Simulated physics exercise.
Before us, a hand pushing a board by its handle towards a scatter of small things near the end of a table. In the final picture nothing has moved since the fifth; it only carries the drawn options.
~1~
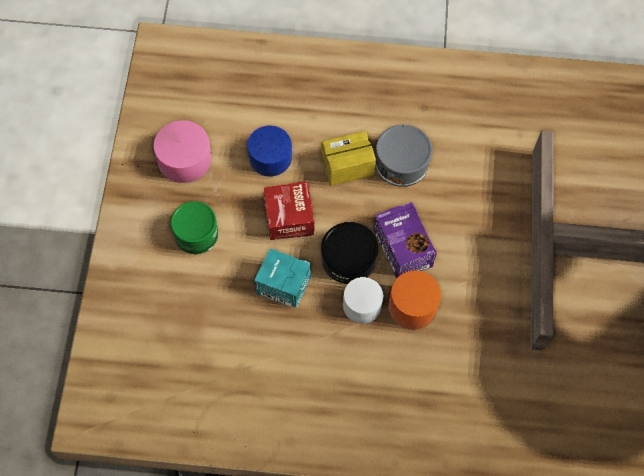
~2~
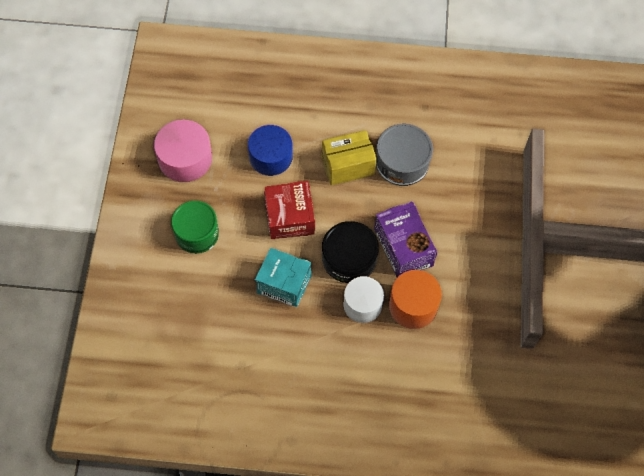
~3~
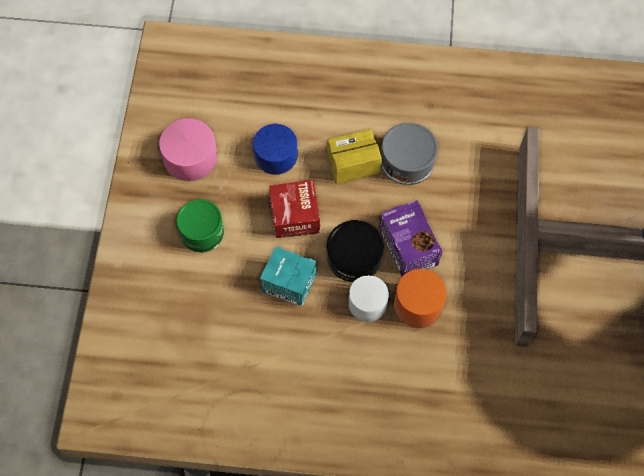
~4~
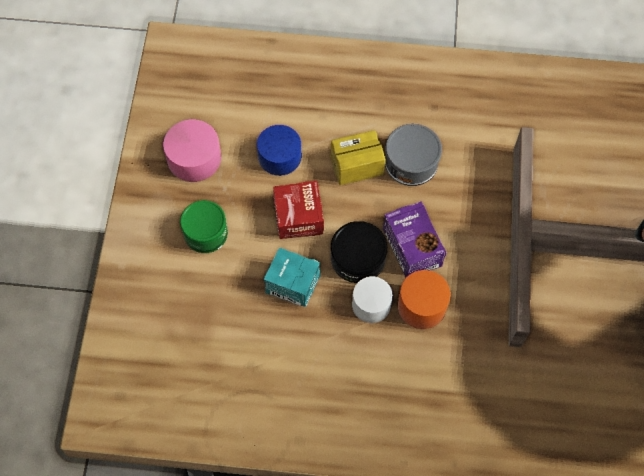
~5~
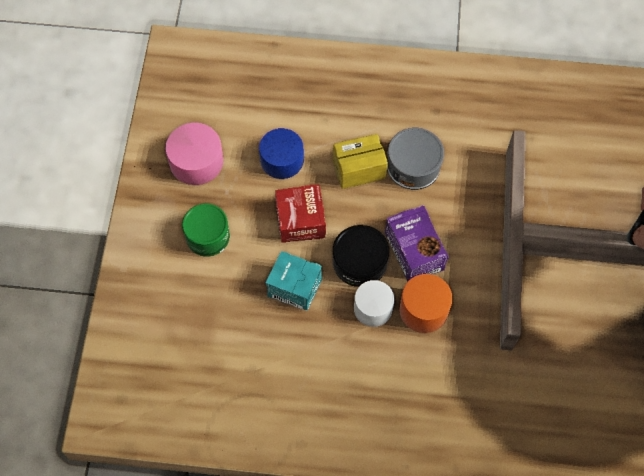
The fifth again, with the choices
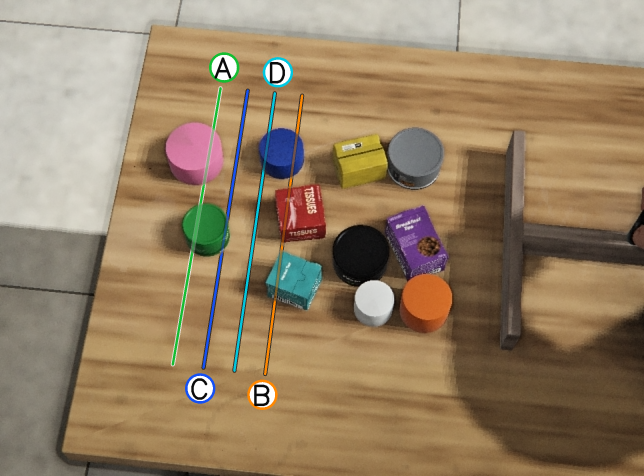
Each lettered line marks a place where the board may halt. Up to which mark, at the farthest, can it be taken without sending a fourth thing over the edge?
The farthest such stop is A.
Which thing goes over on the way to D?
It is the pink tin.
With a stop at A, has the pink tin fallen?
Yes.
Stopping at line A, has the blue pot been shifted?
Yes.
On the marked copy, A at (198, 218); B at (285, 226); C at (227, 220); D at (256, 223).
With A. Early on, board (402, 217); grey tin (372, 156); blue pot (274, 153).
Further on, board (286, 206); pink tin (120, 160); blue pot (167, 143).
At the end, board (200, 198); green jar over the edge; pink tin over the edge; three fallen.
As for the rest, B is within the limit but short; C is within the limit but short; D is within the limit but short.
